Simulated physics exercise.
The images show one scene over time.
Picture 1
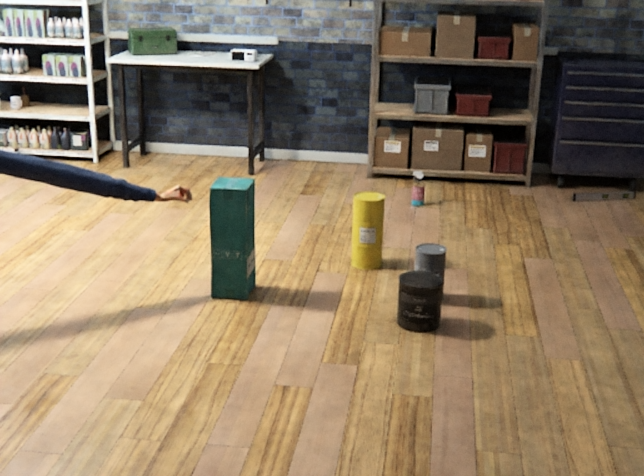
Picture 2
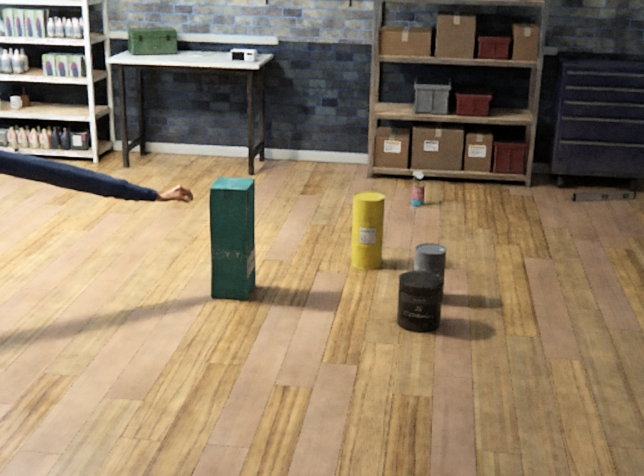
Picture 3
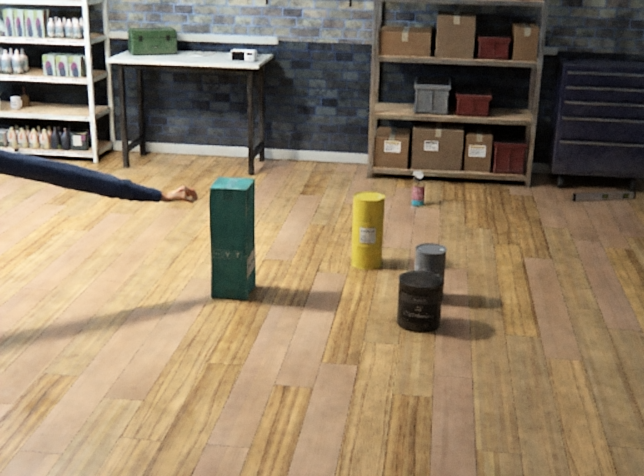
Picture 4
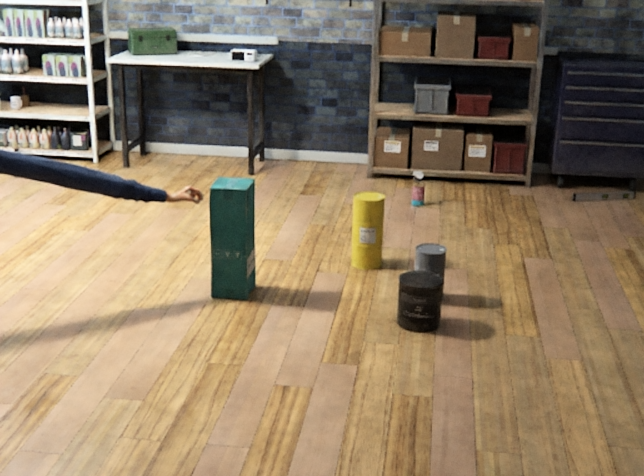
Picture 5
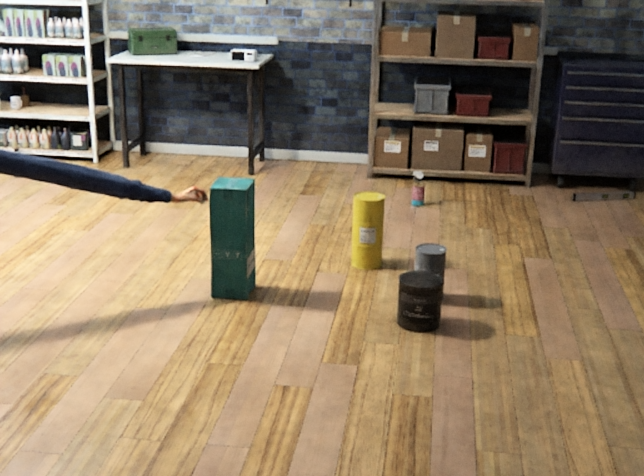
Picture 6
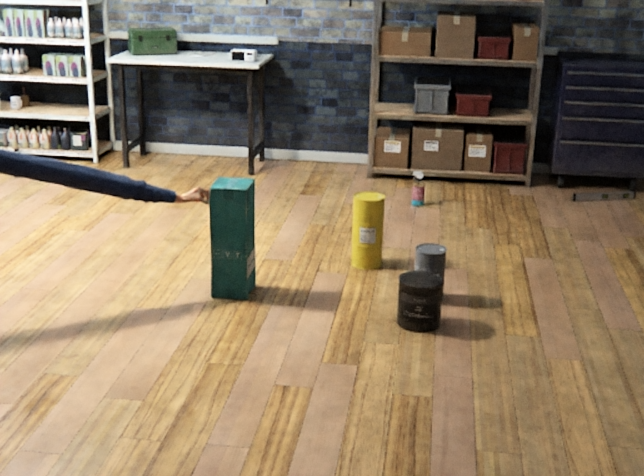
An outstretched arm inches right, bringing its hand to the upper side of a turquoise box.
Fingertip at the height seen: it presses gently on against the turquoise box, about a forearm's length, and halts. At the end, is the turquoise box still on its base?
It is going to give way and fall.
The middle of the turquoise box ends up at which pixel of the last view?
It finishes at around (311, 280).
Then, 0.90 s after the last picture, turquoise box tipped 20° from how it was near (254, 237).
Then, 1.40 s after the last picture, turquoise box tipped 57° from how it was near (290, 252).
At rest, tipped over on the floor, turquoise box. Seen from the same camera at the end, turquoise box near (311, 280).
